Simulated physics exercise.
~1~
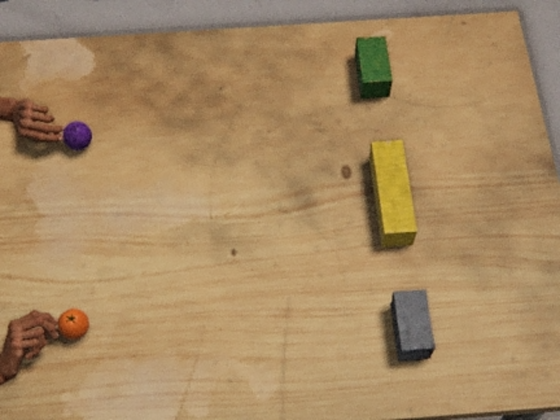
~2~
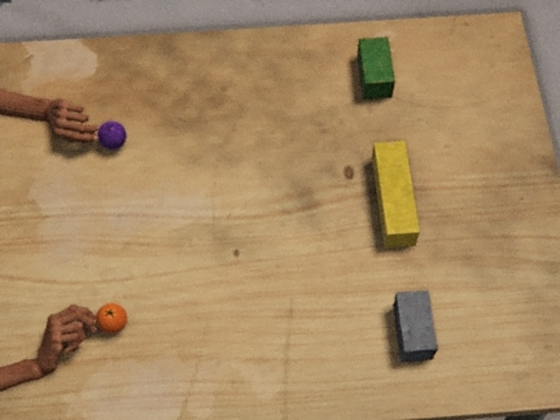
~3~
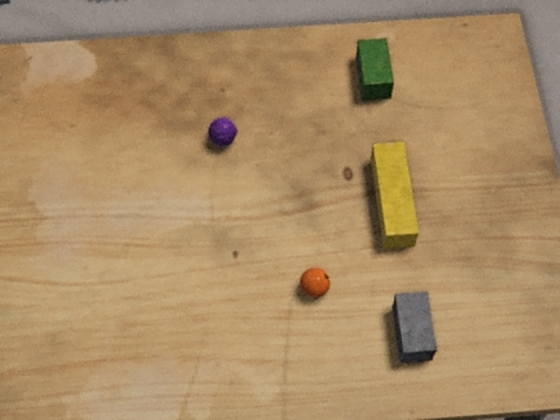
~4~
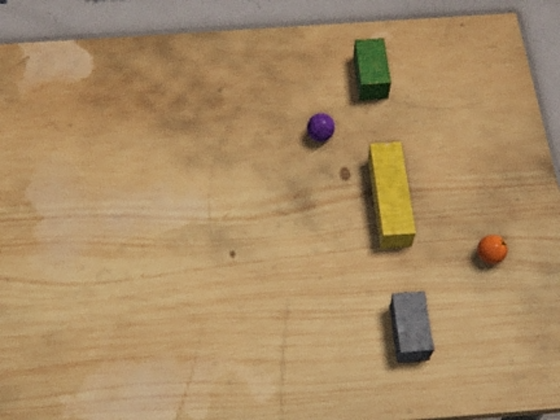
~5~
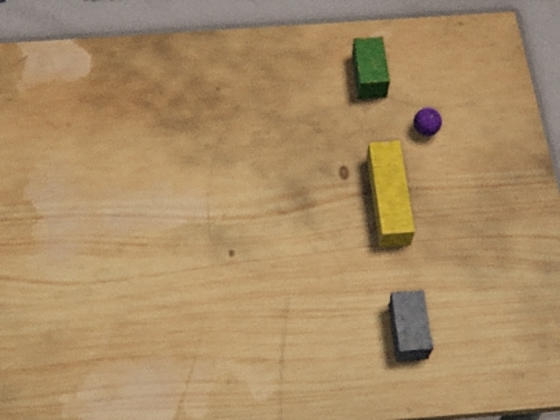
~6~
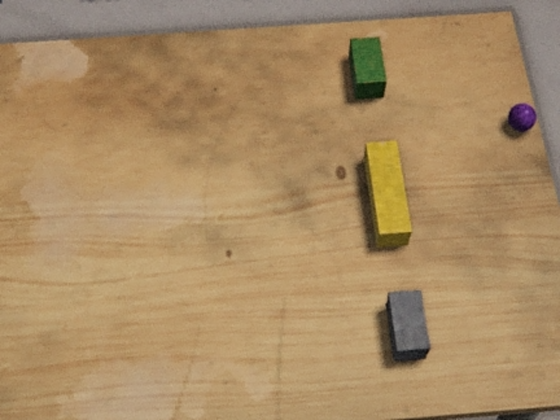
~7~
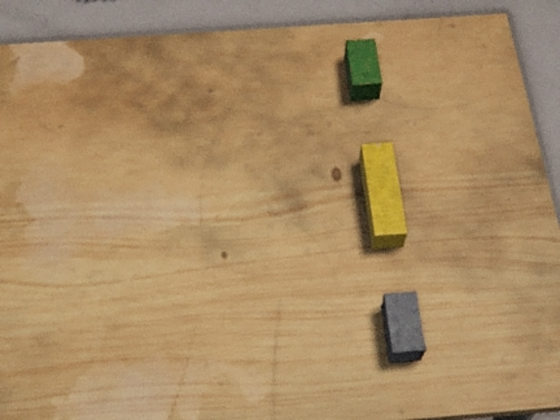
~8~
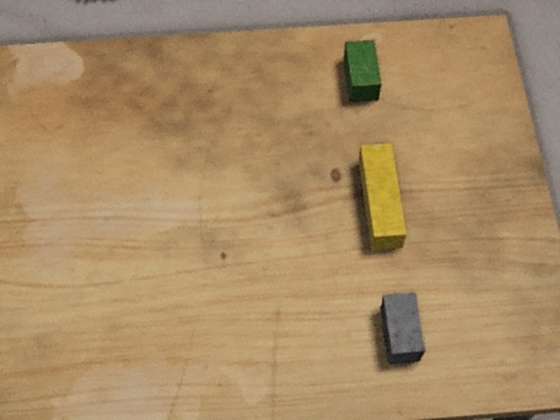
Two small balls, one purple above and one orange below, sit by two hands at the left of a pale wooden board, seen from above by a slightly swaying camera. Toward the right stand a green block, a long yellow block and a grey block, with a gap between each pair. The hands send both balls rolling right and withdraw. The orange ball, quicker, passes between the yellow and grey blocks and leaves view. The purple one rolls between the green and yellow blocks, reaches the right edge and disappears too, leaving the three blocks standing undisturbed.
